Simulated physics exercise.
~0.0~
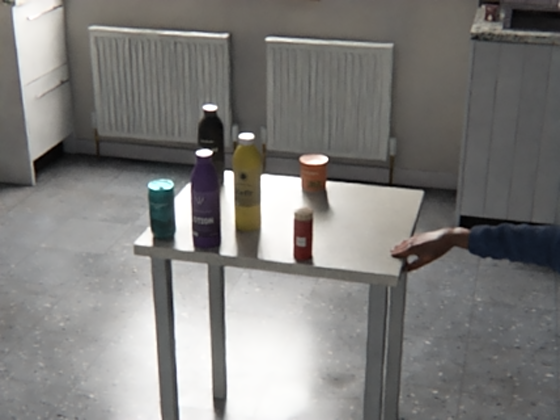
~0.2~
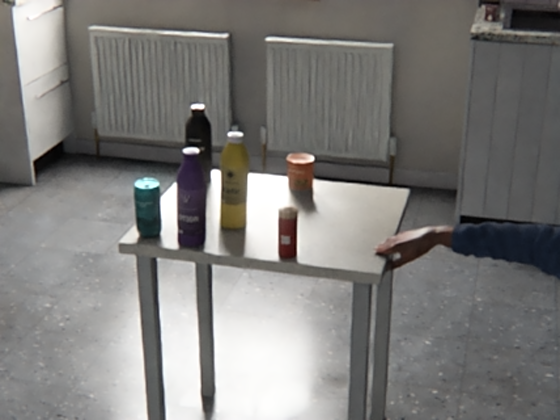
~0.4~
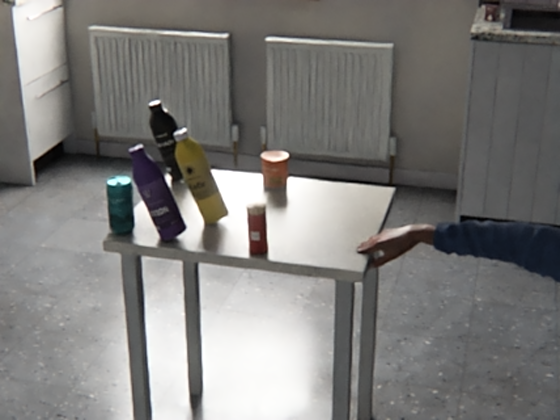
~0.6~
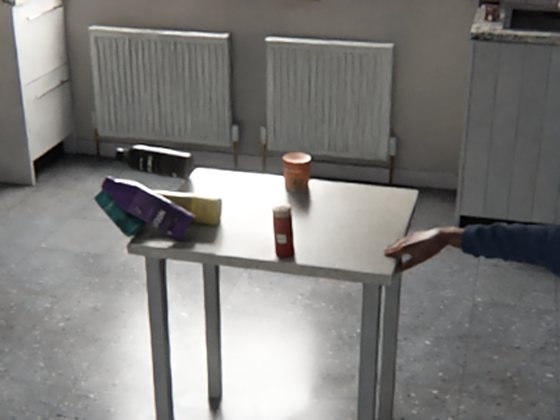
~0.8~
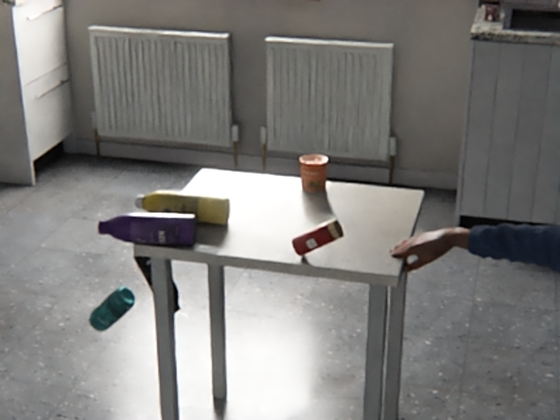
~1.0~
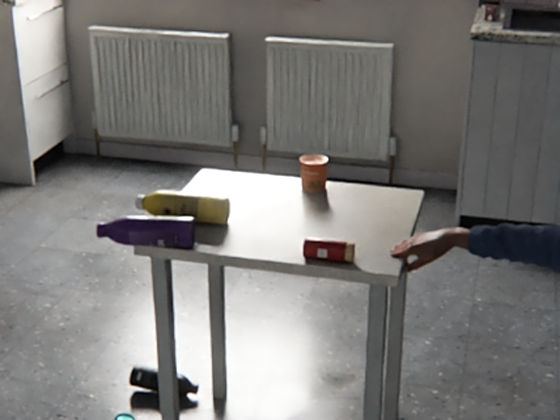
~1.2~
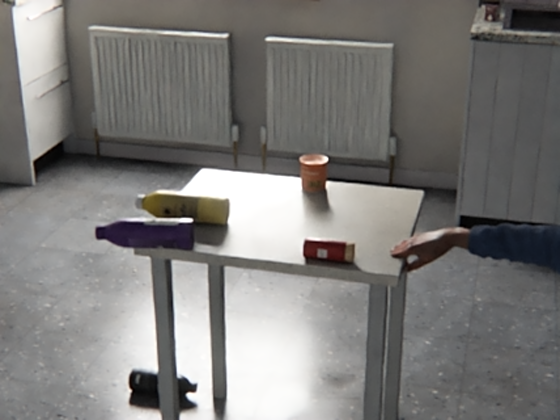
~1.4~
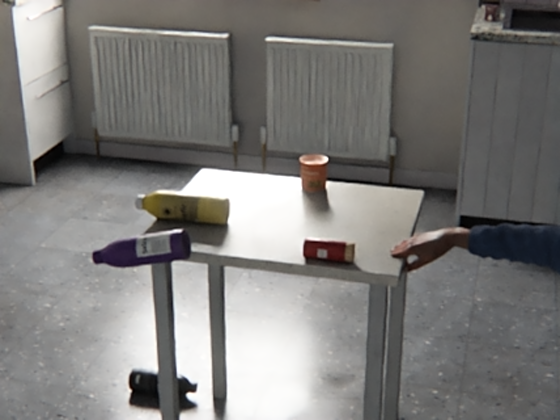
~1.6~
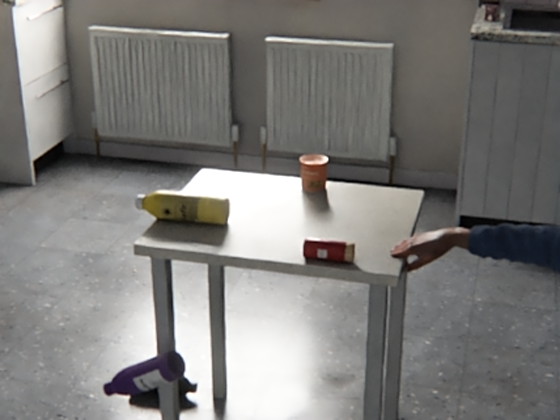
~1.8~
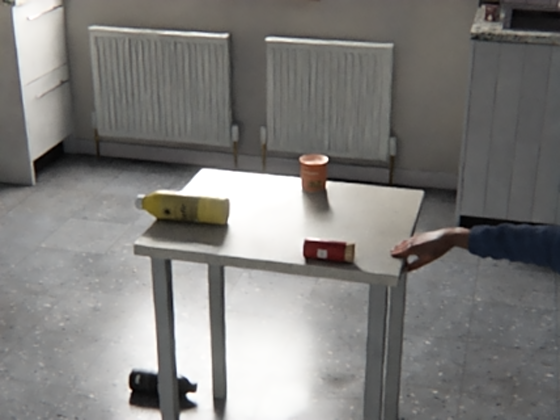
A small table held by a hand slid left and jerked back right, toppling three bottles and sending the turquoise can and black bottle off the left edge. The red shaker tipped over, then the purple bottle fell too, leaving the yellow one lying near the upright orange tin.
